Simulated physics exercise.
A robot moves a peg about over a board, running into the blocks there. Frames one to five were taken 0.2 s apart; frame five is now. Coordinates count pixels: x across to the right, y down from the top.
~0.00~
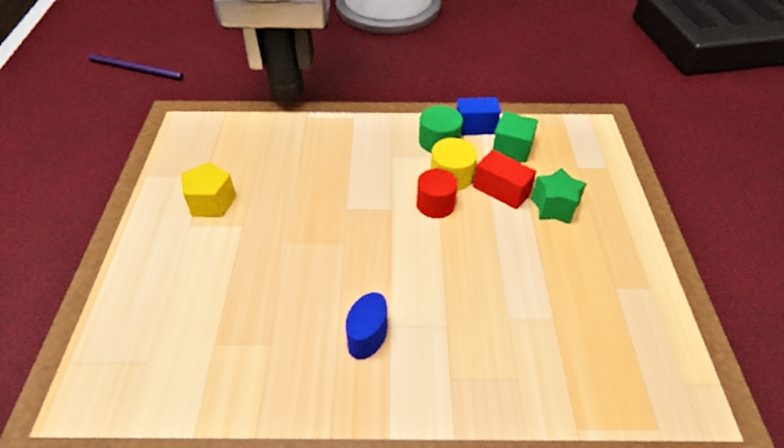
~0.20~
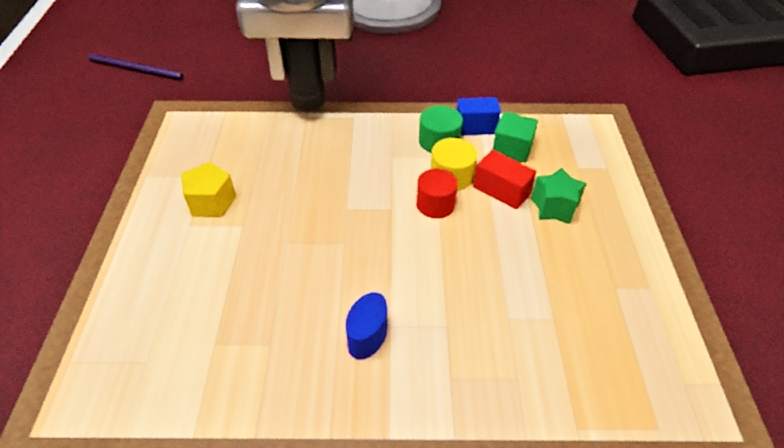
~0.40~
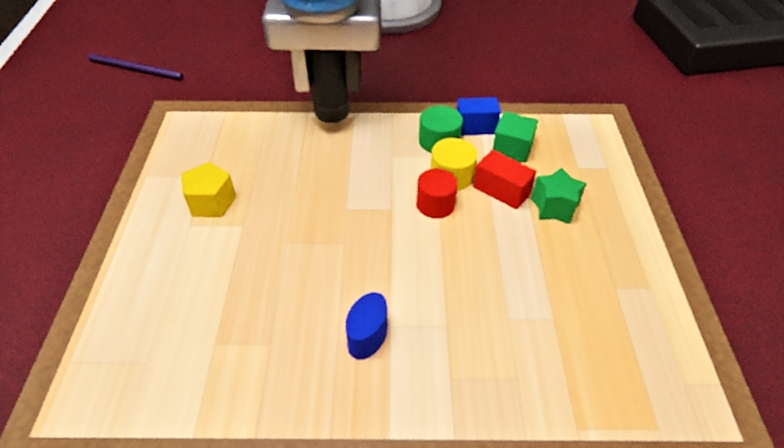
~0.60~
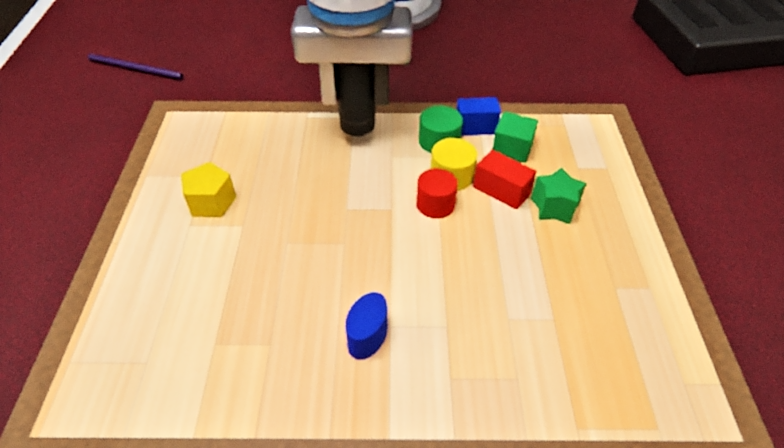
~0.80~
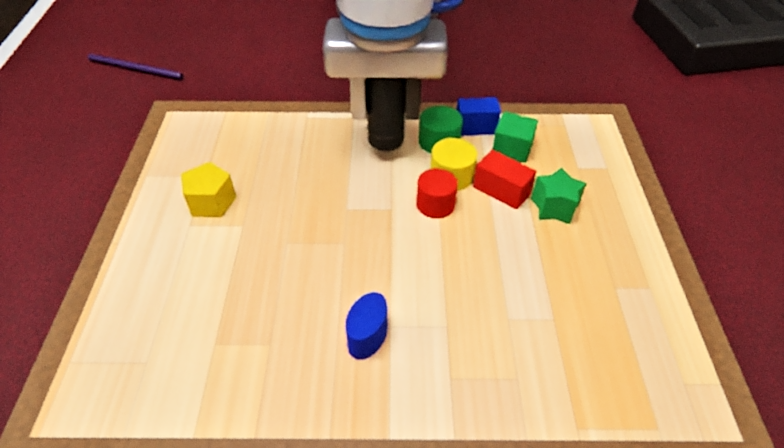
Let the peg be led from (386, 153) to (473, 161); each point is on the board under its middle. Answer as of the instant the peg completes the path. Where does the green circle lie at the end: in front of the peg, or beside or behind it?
I'd say the green circle has slipped off and sits beside or behind the peg.
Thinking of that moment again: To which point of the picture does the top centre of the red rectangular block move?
I'd say the red rectangular block ends with its top centre at (526, 180).
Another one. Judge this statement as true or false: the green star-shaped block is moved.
This is true.
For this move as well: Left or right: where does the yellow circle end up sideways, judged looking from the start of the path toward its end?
Toward the right.
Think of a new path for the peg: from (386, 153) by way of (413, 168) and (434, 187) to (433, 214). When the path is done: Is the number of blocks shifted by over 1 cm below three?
The answer is no.
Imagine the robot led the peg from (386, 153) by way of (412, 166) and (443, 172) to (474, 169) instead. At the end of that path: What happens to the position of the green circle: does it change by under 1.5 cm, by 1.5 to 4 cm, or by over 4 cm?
Of the three bands, it's under 1.5 cm.
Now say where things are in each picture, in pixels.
Lower end of the peg at (287, 91), tops of blocks, green circle at (441, 118), yellow circle at (455, 152), blue rectangular block at (479, 105), red rectangular block at (507, 167), green star-shaped block at (562, 184), in the first picture.
Peg at (309, 102), blocks as before, in the second picture.
Peg at (332, 113), blocks as before, in the third picture.
Peg at (358, 126), blocks as before, in the fourth picture.
Peg at (386, 140), green circle at (441, 118), yellow circle at (455, 152), blue rectangular block at (479, 105), red rectangular block at (507, 167), green star-shaped block at (562, 184), in the fifth picture.
What follows on the original path. Halfway along, peg at (430, 144); green circle at (455, 115); yellow circle at (460, 155); blue rectangular block at (488, 100), turned 15° clockwise.
At the end, peg at (474, 148); green circle at (469, 112); yellow circle at (473, 165); blue rectangular block at (489, 96), turned 35° clockwise; red rectangular block at (526, 180), turned 45° anticlockwise; green star-shaped block at (575, 187), turned 15° clockwise.
